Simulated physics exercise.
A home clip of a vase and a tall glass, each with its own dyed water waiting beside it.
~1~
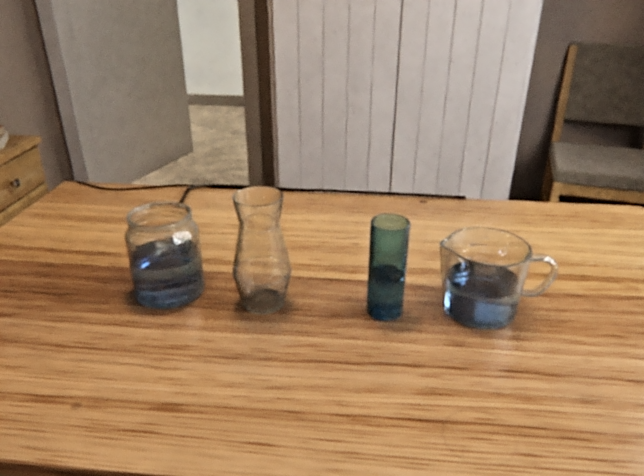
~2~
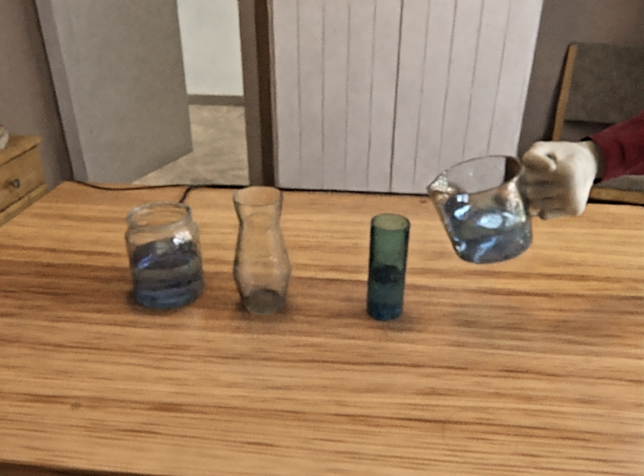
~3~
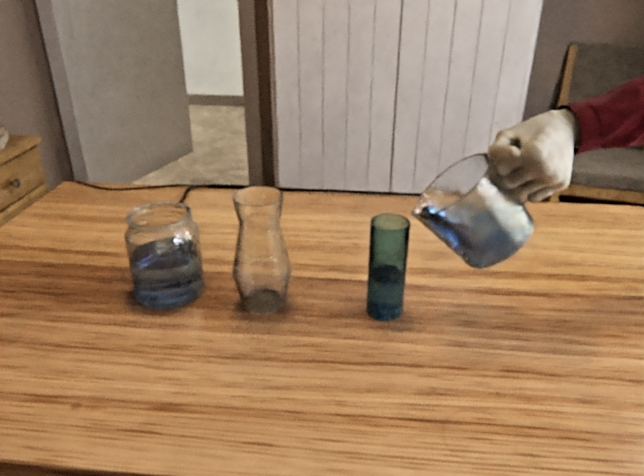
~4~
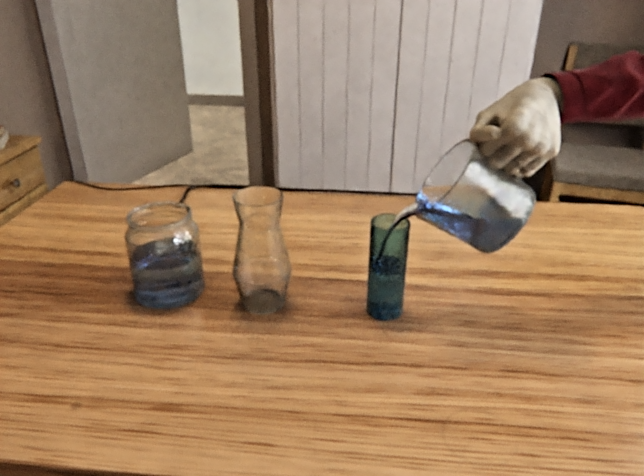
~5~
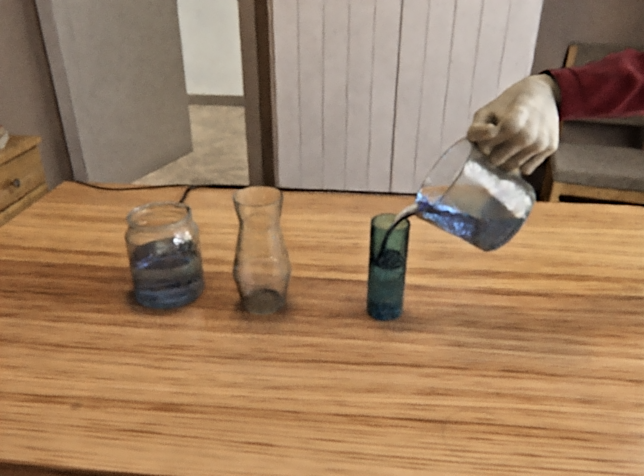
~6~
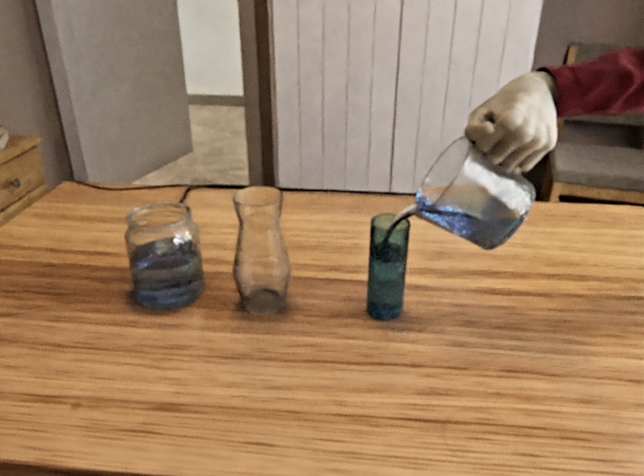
A hand lifts the measuring jug, tips it left and pours blue water into the green glass.
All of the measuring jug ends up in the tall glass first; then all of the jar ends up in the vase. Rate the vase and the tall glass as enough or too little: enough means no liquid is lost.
Vase - enough; tall glass - too little.
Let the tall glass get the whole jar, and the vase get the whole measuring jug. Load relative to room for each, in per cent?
That comes to some 220 per cent for the first, and some 60 per cent for the second.
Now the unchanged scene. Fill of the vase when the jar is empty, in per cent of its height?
It comes up to some 80 per cent.
Shortly, the tall glass is full to the brim, some went over its rim.
At the finish, the vase is about three quarters full; the tall glass is full to the brim, some went over its rim.
